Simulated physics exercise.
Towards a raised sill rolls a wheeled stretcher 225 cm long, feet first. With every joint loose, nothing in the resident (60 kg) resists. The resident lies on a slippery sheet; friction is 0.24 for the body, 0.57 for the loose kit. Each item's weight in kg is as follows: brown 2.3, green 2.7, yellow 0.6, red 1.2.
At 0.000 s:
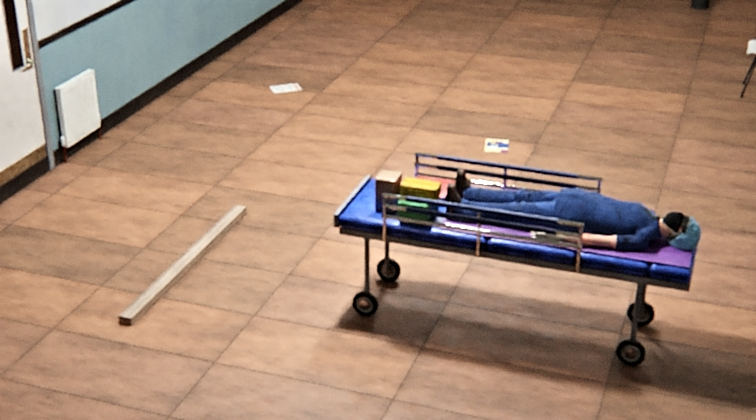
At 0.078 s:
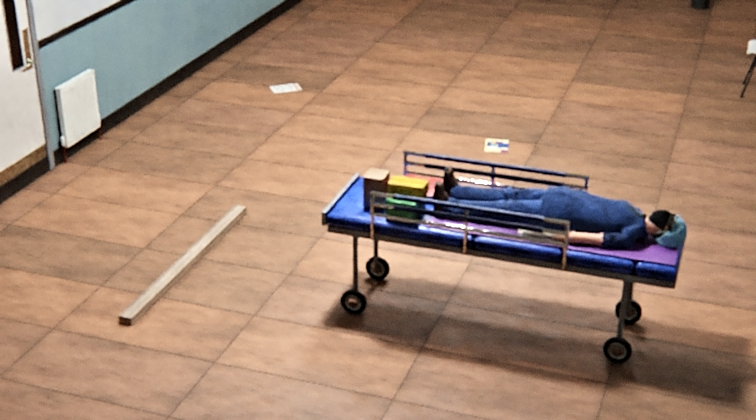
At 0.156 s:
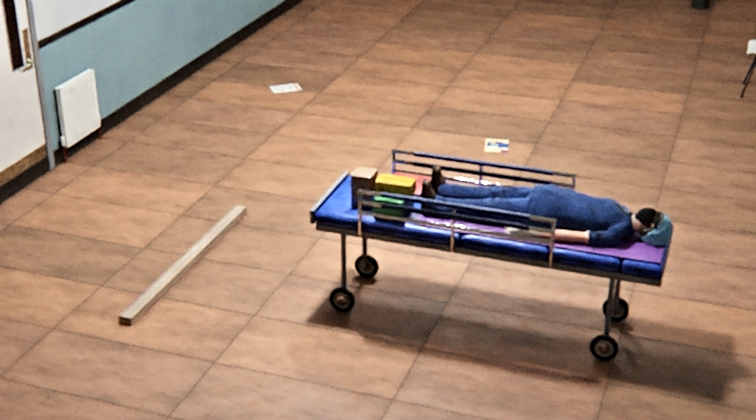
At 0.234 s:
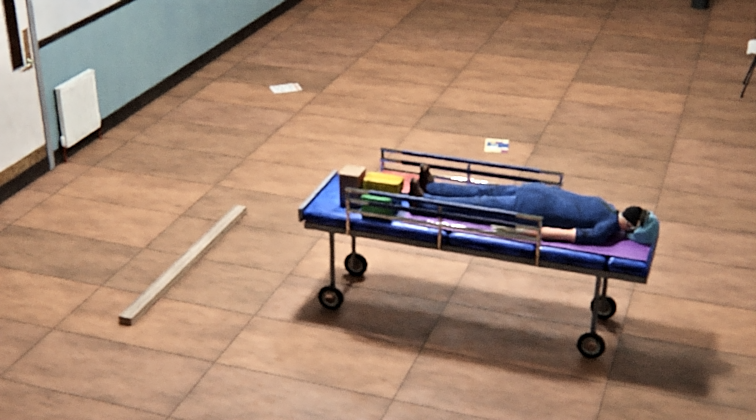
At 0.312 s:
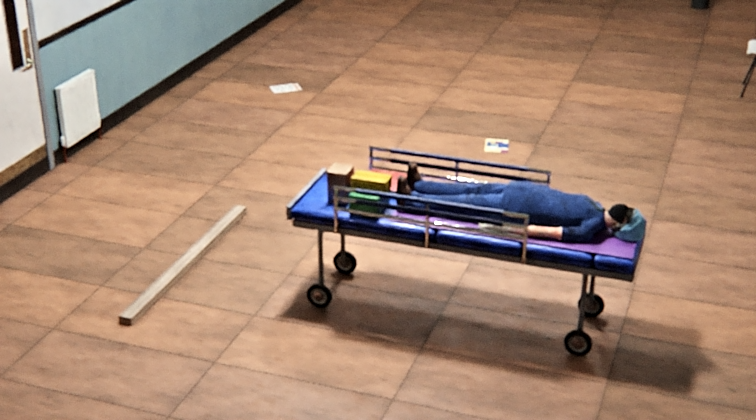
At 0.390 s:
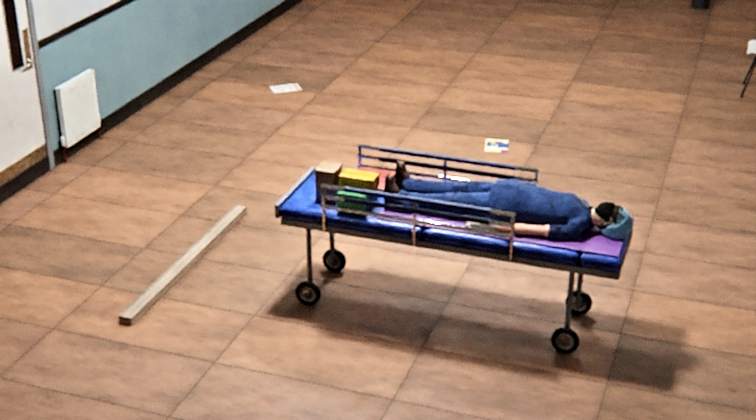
A wheeled stretcher rolled slowly and steadily left across the brown tiled floor, carrying a person in blue lying flat, feet first, with colored boxes by their feet, closing some distance to a low bar.
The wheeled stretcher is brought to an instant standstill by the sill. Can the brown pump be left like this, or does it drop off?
Stays put.
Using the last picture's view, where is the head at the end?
Around (436, 195).
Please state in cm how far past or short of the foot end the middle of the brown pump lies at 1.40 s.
Measured short of the mark: Approx. 20 cm.
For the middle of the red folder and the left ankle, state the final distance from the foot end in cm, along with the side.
Red folder 30 short, left ankle 60 short.
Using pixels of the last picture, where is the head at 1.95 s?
Estimate: About (436, 195).
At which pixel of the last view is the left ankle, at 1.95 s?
Position, last picture: Approx. (239, 176).
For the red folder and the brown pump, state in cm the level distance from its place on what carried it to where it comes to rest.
The red folder ends around 15 away and the brown pump around 15.
Contact comes at 1.25 s.
After 1.40 s the brown pump is 21 cm short of the foot end, tilted 0°, near (192, 161) in the last picture's view.
After 1.65 s the brown pump is 18 cm short of the foot end, tilted 10°, near (188, 159) in the last picture's view.
After 1.95 s the brown pump is 18 cm short of the foot end, tilted 10°, near (188, 159) in the last picture's view.
When all is still (2.1 s), brown pump stays on; green case stays on; yellow glove box stays on; red folder stays on; left ankle stops short of the foot end.
